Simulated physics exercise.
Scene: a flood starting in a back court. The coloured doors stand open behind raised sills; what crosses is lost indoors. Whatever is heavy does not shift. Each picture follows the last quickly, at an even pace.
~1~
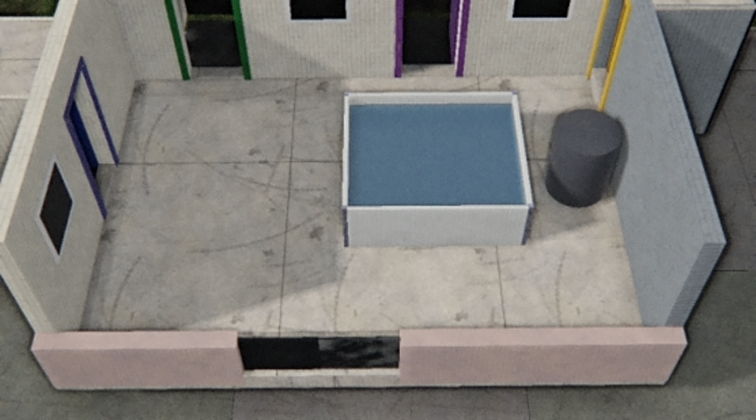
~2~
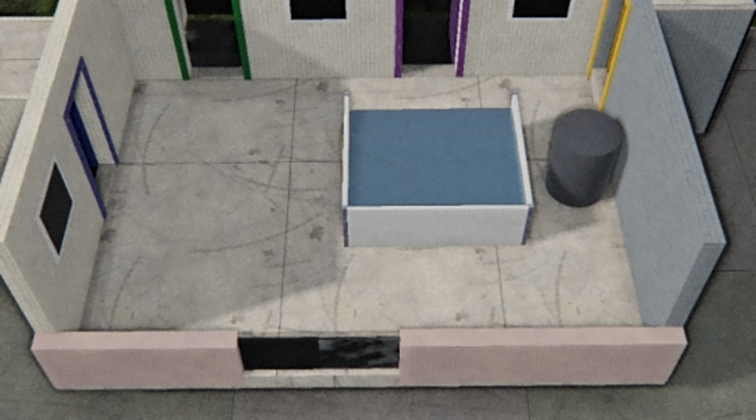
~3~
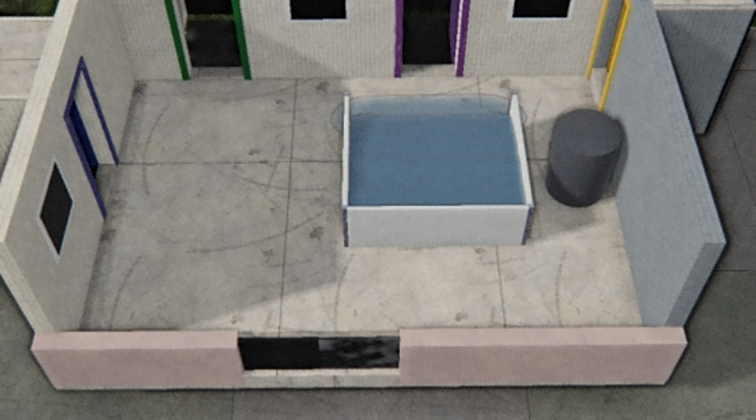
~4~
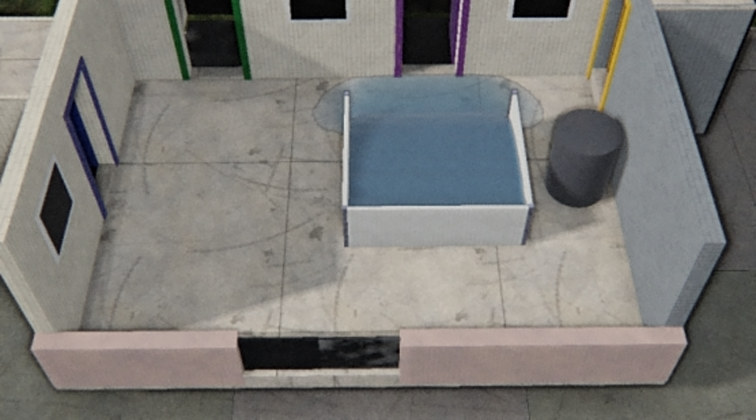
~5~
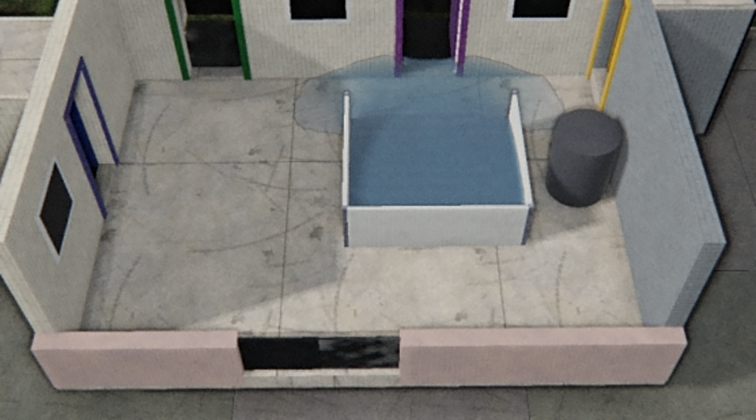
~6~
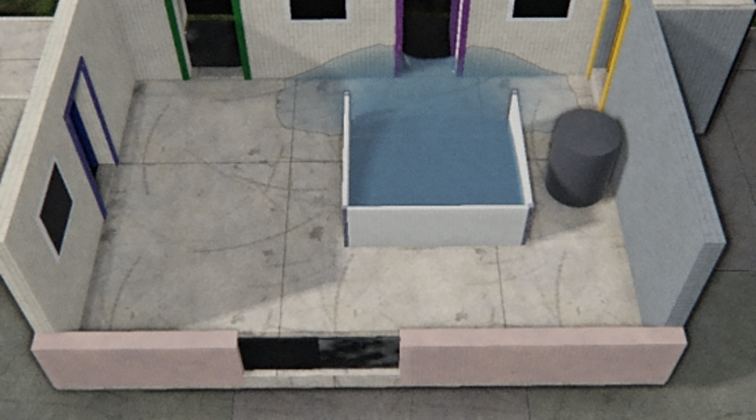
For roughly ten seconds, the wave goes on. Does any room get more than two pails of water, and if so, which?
In the end the purple door is overrun past two buckets; the green door is overrun past two buckets; the blue door is overrun past two buckets; the yellow door is overrun past two buckets.
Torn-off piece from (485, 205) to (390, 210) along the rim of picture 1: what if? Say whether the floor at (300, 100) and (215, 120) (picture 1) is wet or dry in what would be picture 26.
As listed: Dry, clear.
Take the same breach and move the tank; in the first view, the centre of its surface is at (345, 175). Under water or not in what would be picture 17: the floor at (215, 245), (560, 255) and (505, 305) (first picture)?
Spared, spared, spared.
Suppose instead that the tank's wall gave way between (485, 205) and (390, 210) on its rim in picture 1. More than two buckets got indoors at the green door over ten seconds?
Note - green door: Past the mark.
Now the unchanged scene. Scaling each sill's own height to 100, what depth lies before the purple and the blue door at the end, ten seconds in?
Respectively about 230 and 110 per cent.
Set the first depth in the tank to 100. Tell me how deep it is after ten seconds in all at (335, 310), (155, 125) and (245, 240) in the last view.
Going in order, that's 10, 12 and 6 %.
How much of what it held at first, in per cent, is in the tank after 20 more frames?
My figure is about 20 in a hundred.
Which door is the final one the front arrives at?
It's the blue-painted one.
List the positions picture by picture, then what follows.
In the first picture, the water tank at (434, 151) is whole and still.
In the second picture, water pours out on the water tank's far side and has run to a hidden place.
In the third picture, the front is at a hidden place, out from the gap on the water tank's far side.
In the fourth picture, water pours out on the water tank's far side and has run to (532, 102).
In the fifth picture, water pours out on the water tank's far side and has run to (535, 76).
In the sixth picture, water pours out on the water tank's far side and has run to (288, 79).
A moment on, water covers 20 % of the floor; the purple door far over two buckets in, the green door wet at the sill, nothing in, the blue door not reached, the yellow door under two buckets in.
Next, water covers 35 % of the floor; the purple door far over two buckets in, the green door under two buckets in, the blue door not reached, the yellow door over two buckets in.
Then, water covers 55 % of the floor; the purple door far over two buckets in, the green door under two buckets in, the blue door under two buckets in, the yellow door over two buckets in.
Later, water covers 80 % of the floor; the purple door far over two buckets in, the green door over two buckets in, the blue door over two buckets in, the yellow door over two buckets in.
In the end, water covers 95 % of the floor; the purple door far over two buckets in, the green door over two buckets in, the blue door over two buckets in, the yellow door over two buckets in.
